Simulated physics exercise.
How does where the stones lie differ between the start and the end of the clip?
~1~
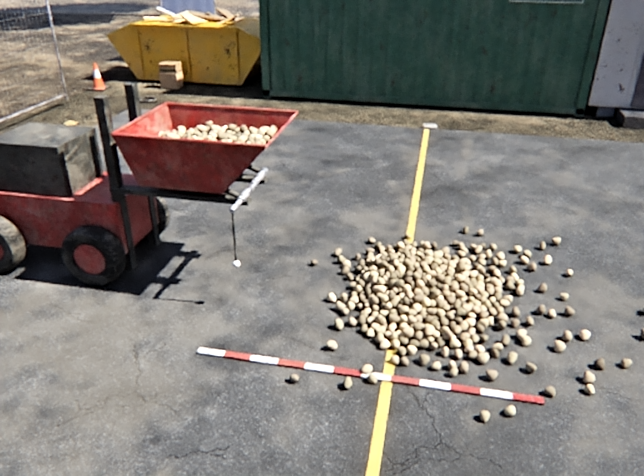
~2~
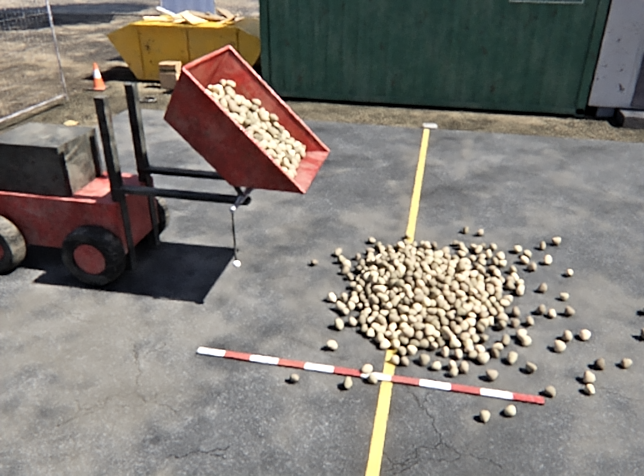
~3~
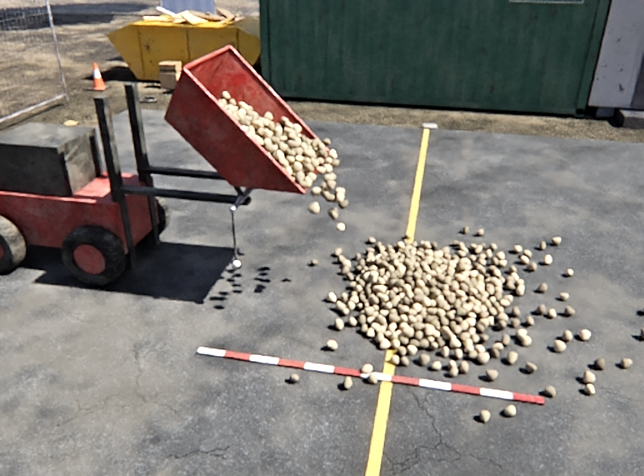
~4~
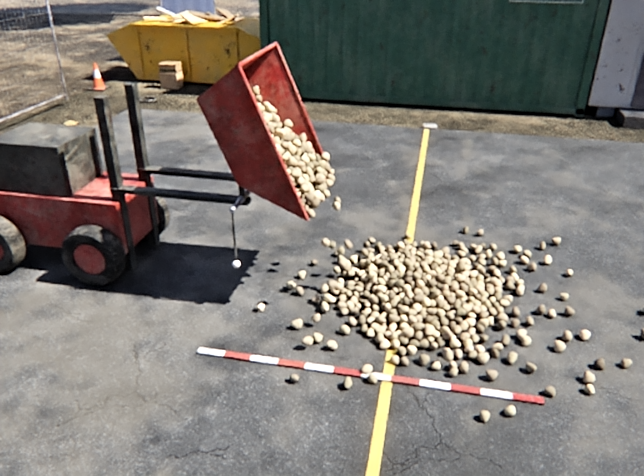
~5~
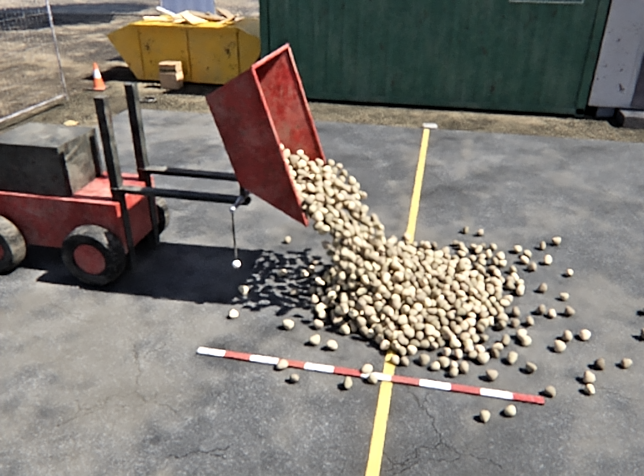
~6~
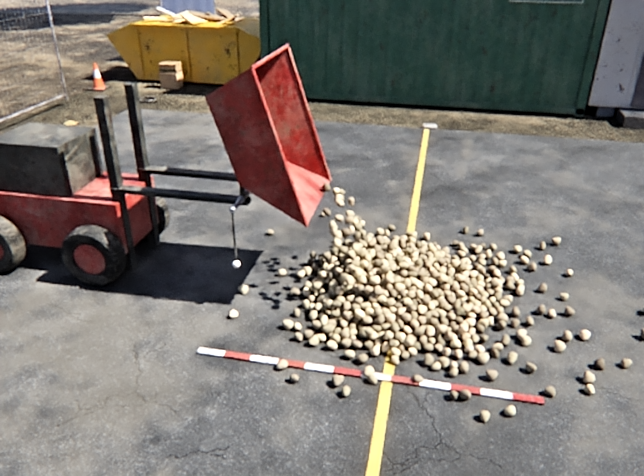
At the start the stones are split between the raised red skip on the left and the heap on the ground to the right. By the end they have gathered lower and further right, out of the skip and in one heap that spreads wider to the left than before.
